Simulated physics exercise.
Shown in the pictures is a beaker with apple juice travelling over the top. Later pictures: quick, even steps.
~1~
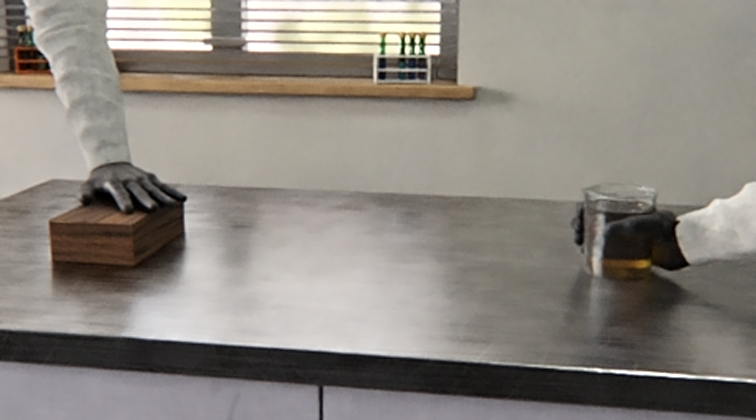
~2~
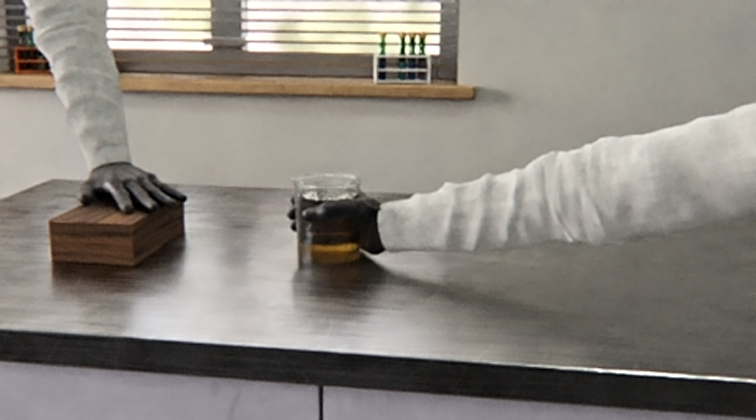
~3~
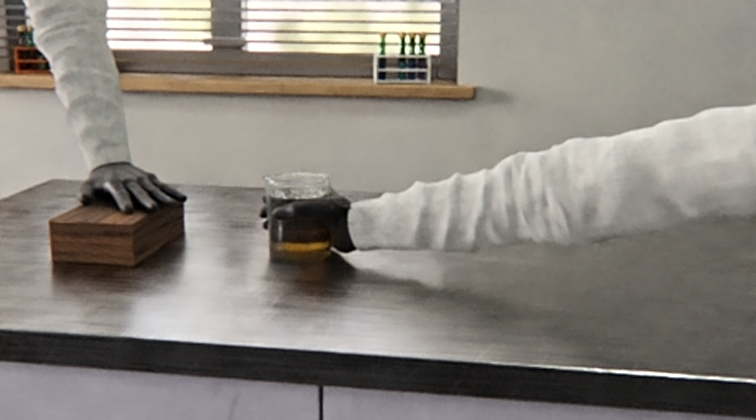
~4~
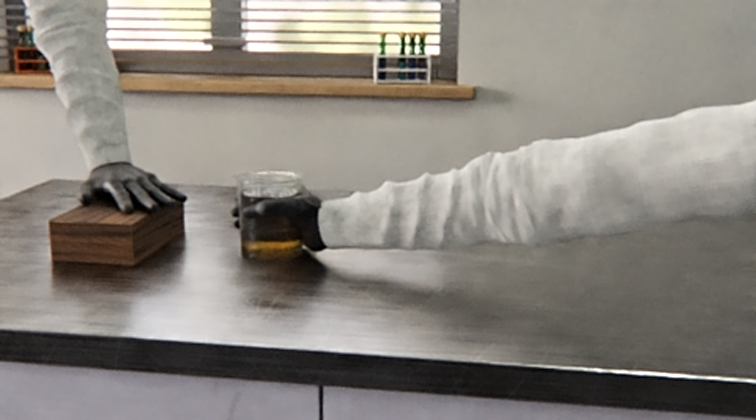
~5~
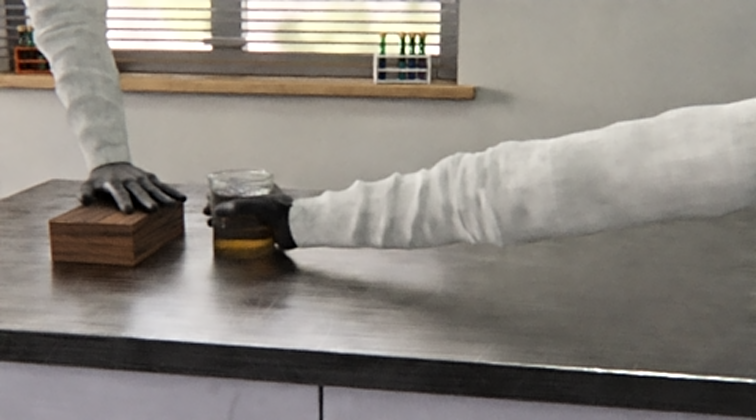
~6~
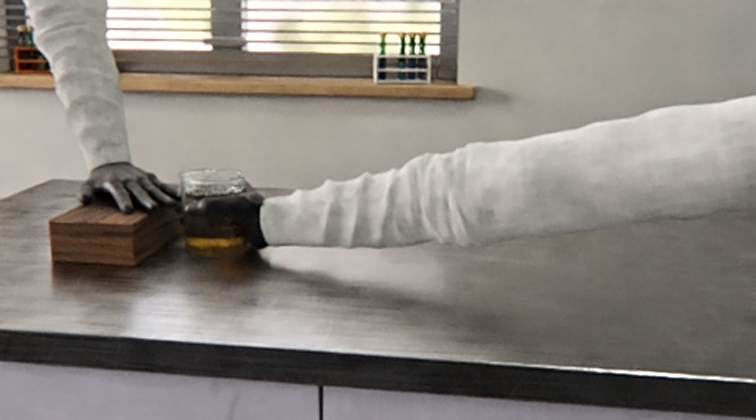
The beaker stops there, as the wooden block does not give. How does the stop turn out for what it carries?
I expect it will overflow when it stops.
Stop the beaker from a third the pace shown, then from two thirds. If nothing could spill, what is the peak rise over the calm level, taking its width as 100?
First case near 15 per cent, second near 30 per cent.
Soon after, the beaker meets the wooden block.
Later, the apple juice surges up the wall; some has gone over its rim.
In the end, the beaker stands at the wooden block; some has gone over its rim.
